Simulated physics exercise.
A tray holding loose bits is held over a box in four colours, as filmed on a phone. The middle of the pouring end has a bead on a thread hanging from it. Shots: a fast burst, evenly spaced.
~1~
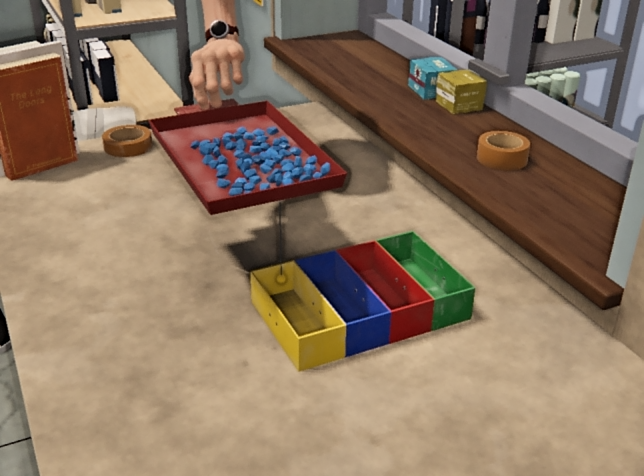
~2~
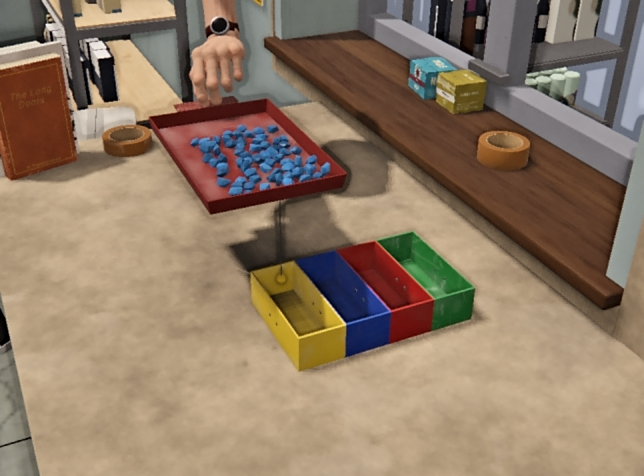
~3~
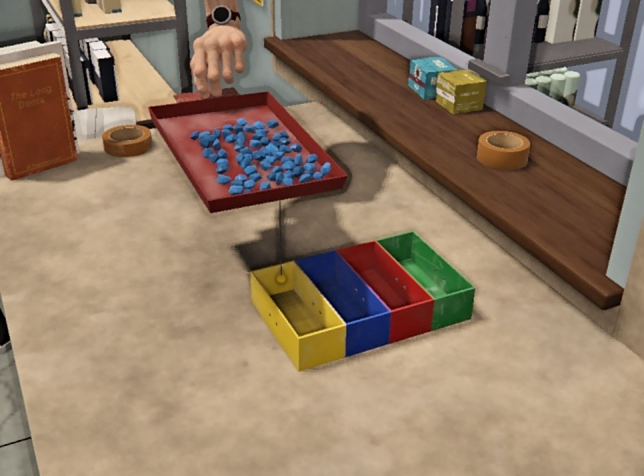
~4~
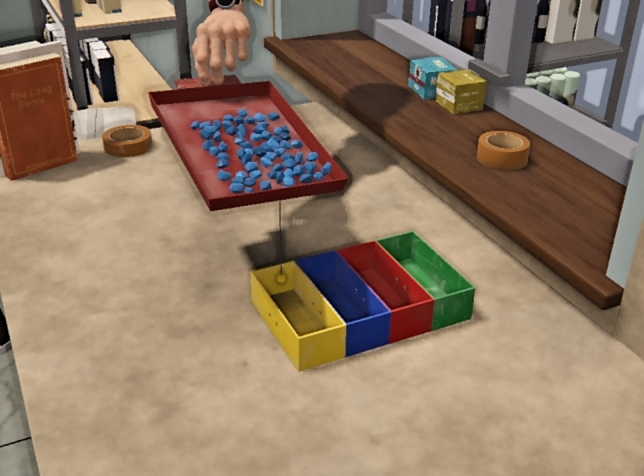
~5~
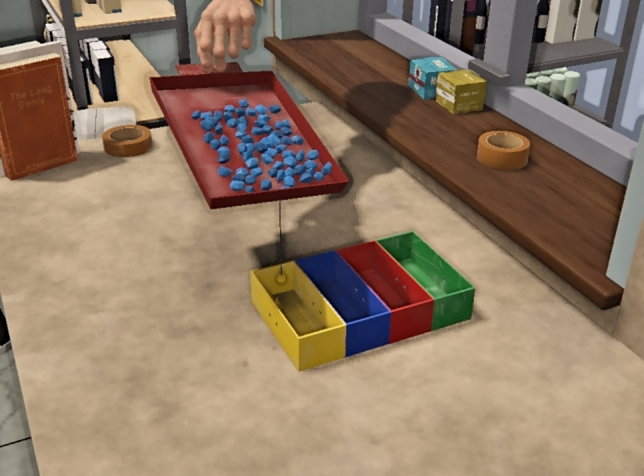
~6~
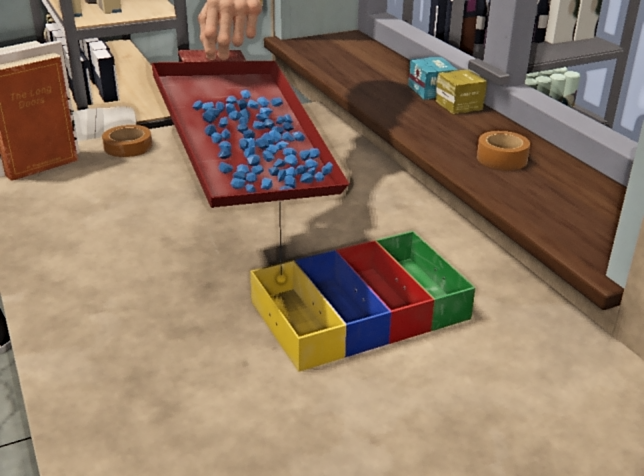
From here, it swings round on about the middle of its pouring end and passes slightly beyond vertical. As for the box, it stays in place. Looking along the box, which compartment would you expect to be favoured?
I would expect the blue compartment to be favoured.
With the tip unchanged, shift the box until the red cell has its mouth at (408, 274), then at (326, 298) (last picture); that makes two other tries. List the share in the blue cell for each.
Respectively 50 percent and 0 percent.
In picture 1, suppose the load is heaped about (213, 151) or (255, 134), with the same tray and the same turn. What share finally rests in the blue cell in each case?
From the first start you get 70 in a hundred, from the second 60 in a hundred.
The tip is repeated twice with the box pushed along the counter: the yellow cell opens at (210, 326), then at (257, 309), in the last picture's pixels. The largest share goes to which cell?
The first position gives that green cell, and the second gives the red one.
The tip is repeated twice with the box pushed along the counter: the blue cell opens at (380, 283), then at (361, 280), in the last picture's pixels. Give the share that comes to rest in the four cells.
Roughly 90% on the first try and 100% on the second.
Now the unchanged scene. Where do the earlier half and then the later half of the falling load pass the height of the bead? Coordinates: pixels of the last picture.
Roughly at (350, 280) first, and then at (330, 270).
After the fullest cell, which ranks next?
That yellow cell.
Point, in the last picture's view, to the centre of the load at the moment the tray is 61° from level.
Roughly at (304, 163).
Shortly afterwards, tray tipped steeply; the whole lot on the tray.
Next, tray tipped right over; near half on the tray; near a quarter in the blue cell; a little in the yellow cell; a little in the red cell; a little falling or outside the box.
Some moments later, tray tipped past a quarter turn; the bulk in the blue cell; near a quarter in the yellow cell; a little in the red cell.
In the end, tray tipped past a quarter turn; the bulk in the blue cell; near a quarter in the yellow cell; a little in the red cell; none at all in the green cell.
